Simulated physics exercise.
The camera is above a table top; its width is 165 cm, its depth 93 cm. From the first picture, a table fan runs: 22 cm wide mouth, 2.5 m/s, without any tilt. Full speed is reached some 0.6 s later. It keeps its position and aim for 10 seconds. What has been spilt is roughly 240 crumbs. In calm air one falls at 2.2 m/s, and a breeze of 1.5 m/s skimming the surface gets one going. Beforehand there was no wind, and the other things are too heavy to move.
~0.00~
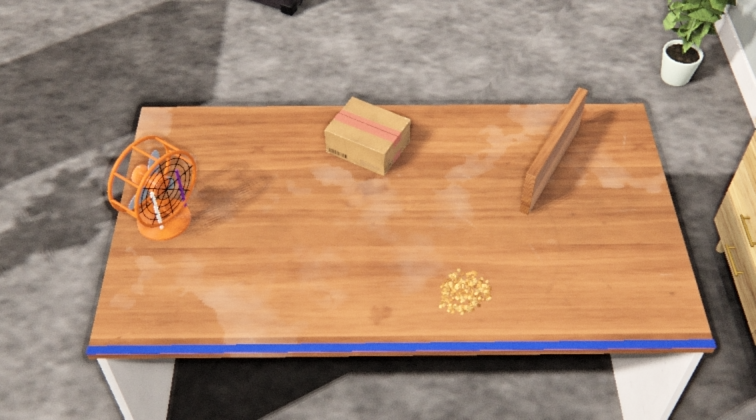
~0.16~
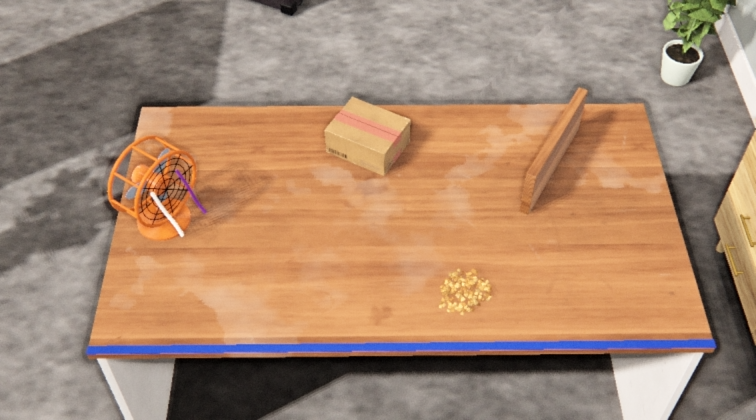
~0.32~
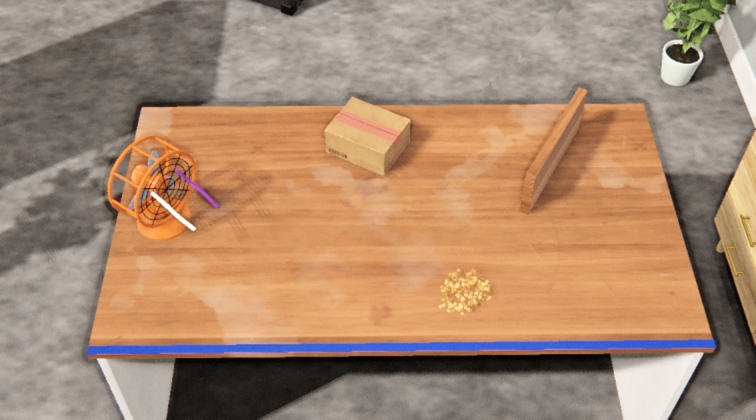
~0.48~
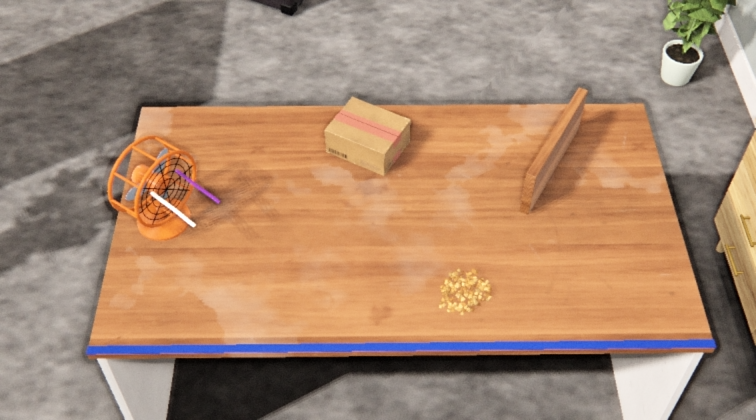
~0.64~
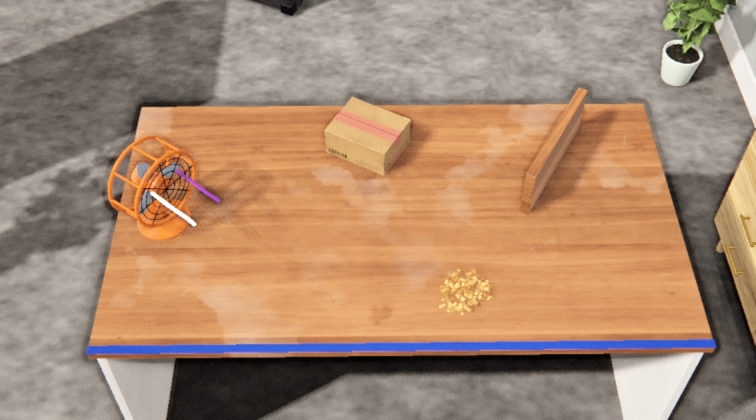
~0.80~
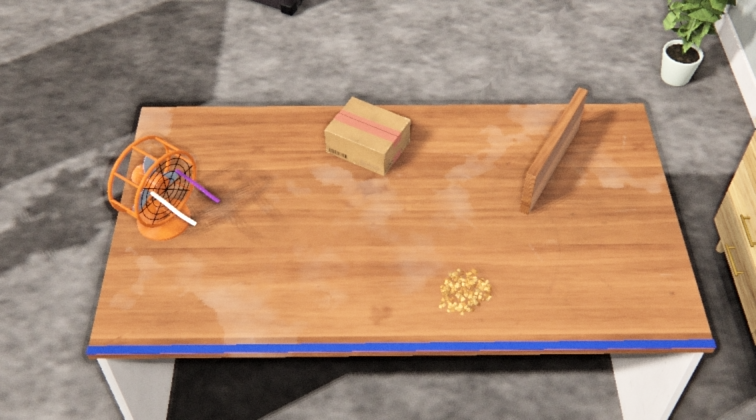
An orange table fan with a white and a purple ribbon stands at the left of a wooden table, seen from above in a room with a grey floor. A brown box with a pink stripe sits at the back, a wooden board stands to the right, and golden crumbs lie near the blue front edge. The ribbons swing out and stream rightward while the crumbs stay still.
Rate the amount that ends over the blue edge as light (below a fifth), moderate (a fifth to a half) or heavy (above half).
Light.
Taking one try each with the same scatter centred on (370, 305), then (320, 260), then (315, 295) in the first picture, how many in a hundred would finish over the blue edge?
First try 70 %, second 10 %, third 80 %.
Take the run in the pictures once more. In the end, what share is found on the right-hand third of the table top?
I'd estimate around 30 per cent.
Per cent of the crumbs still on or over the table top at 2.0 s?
Estimated share: Close to 100 percent.
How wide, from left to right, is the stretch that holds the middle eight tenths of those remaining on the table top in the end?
Looks like some 20 cm to me.
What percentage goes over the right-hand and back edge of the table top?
0 % right-hand and 0 % back.
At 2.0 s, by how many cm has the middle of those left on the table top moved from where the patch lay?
Measured offset: Approx. 5 cm.
After 2.0 s the count stands so, 0 % are over the blue edge; the middle of those still in play is near (480, 295).
After 3.2 s the count stands so, 0 % are over the blue edge; the middle of those still in play is near (480, 295).
After 5.5 s the count stands so, 0 % are over the blue edge; the middle of those still in play is near (480, 295).
After 10.0 s, at the end, 0 % are over the blue edge; the middle of those still in play is near (480, 295).
